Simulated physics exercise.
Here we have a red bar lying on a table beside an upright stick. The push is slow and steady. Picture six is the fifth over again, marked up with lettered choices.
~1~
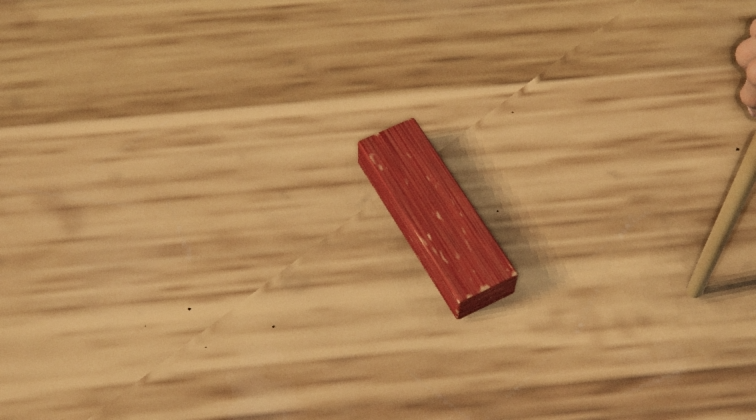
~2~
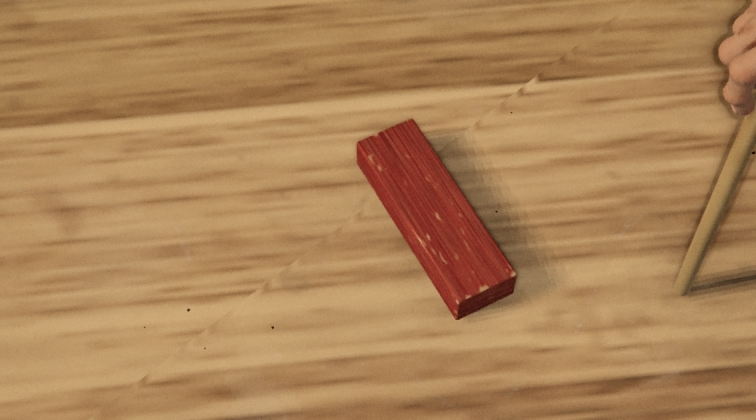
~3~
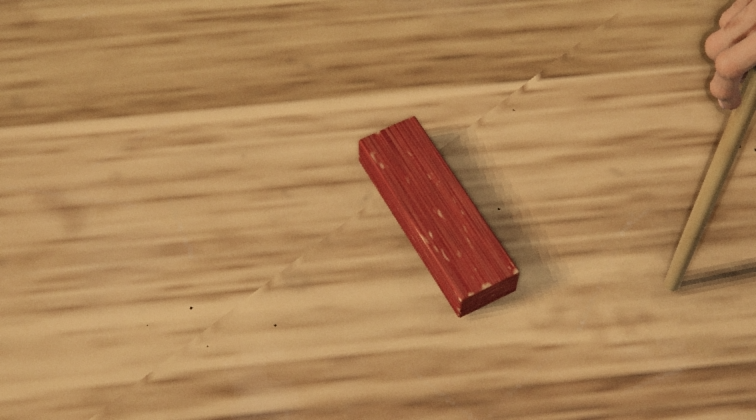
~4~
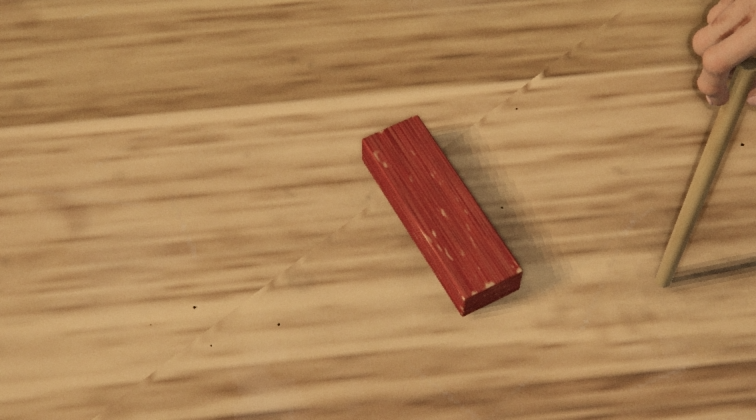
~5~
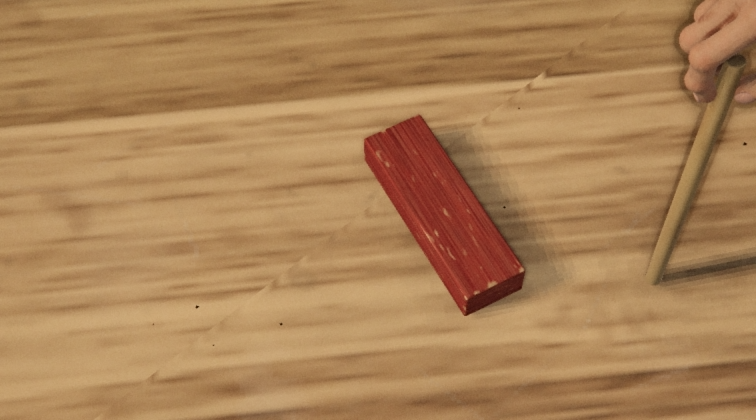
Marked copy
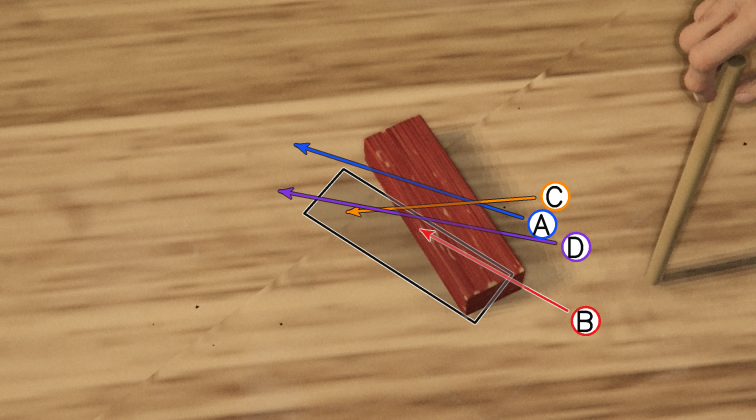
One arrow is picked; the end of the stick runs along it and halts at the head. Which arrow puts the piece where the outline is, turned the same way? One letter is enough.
Take A.
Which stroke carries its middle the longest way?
D.
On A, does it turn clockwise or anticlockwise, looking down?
Anticlockwise.
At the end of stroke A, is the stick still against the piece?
At the end, no.
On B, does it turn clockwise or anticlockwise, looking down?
On that stroke, clockwise.
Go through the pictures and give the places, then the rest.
The first picture shows red bar (435, 206).
The second picture shows red bar (434, 207).
The third picture shows red bar (437, 204).
The fourth picture shows red bar (440, 203).
The fifth picture shows red bar (442, 203).
On the marked copy, A from (522, 218) to (296, 145); B from (567, 311) to (421, 230); C from (534, 198) to (347, 212); D from (556, 243) to (280, 191).
With A. Early on, foot of the stick (438, 192), piece (423, 210).
Further on, foot of the stick (357, 166), piece (407, 220).
At the end, foot of the stick (296, 146), piece (406, 222); it fills the outline.
As for the rest, B leaves the piece out of the outline, at (380, 205); C leaves the piece out of the outline, at (380, 243); D leaves the piece out of the outline, at (313, 237).
